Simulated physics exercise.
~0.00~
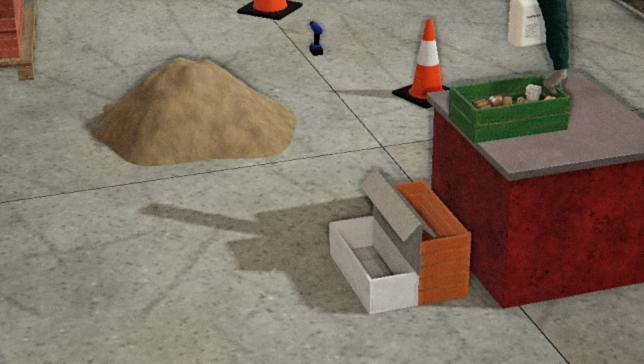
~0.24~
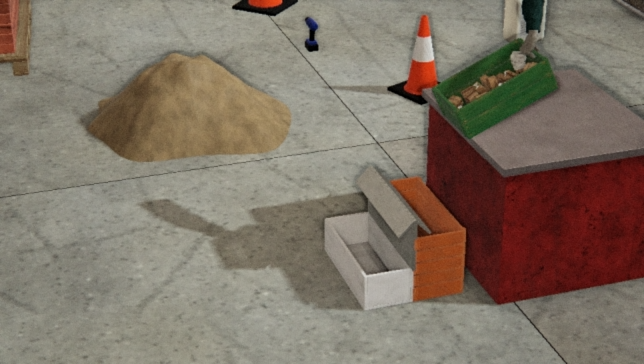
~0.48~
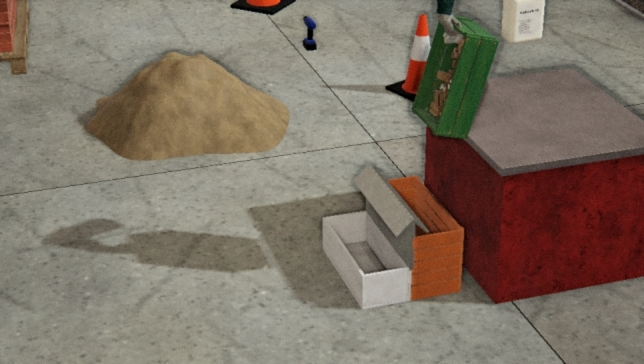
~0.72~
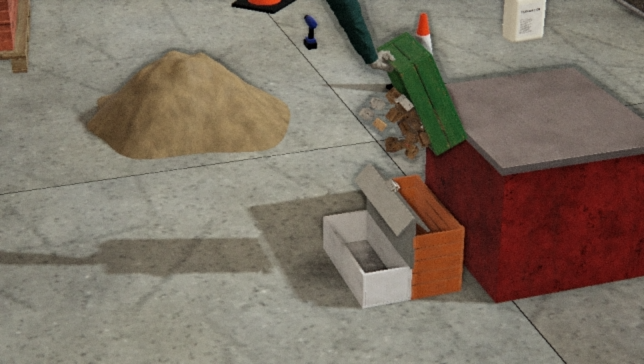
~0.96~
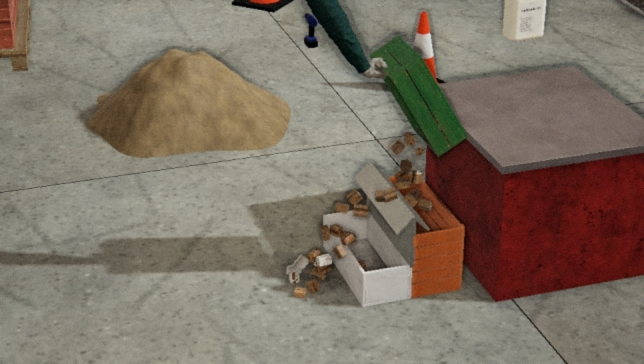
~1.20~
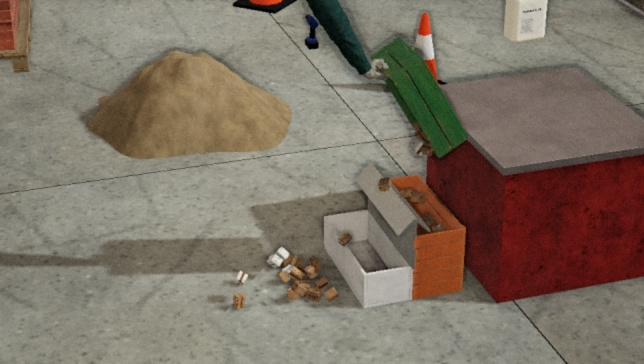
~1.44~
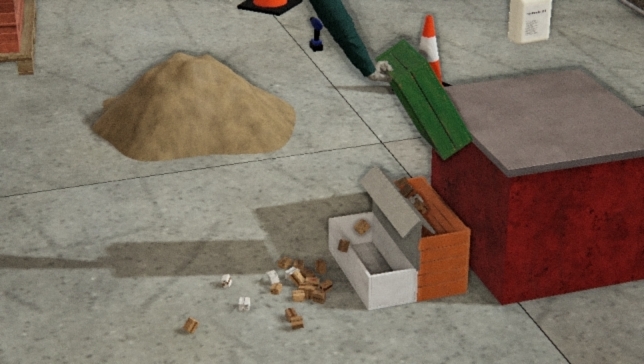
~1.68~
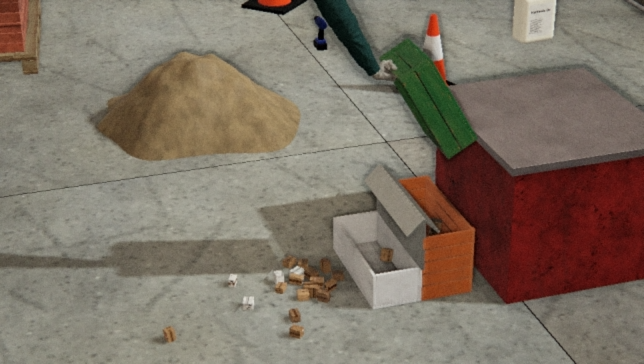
Green-sleeved arm tipping a green tote off a red bench, spilling small parcels over orange and white tubs, many scattering across concrete.
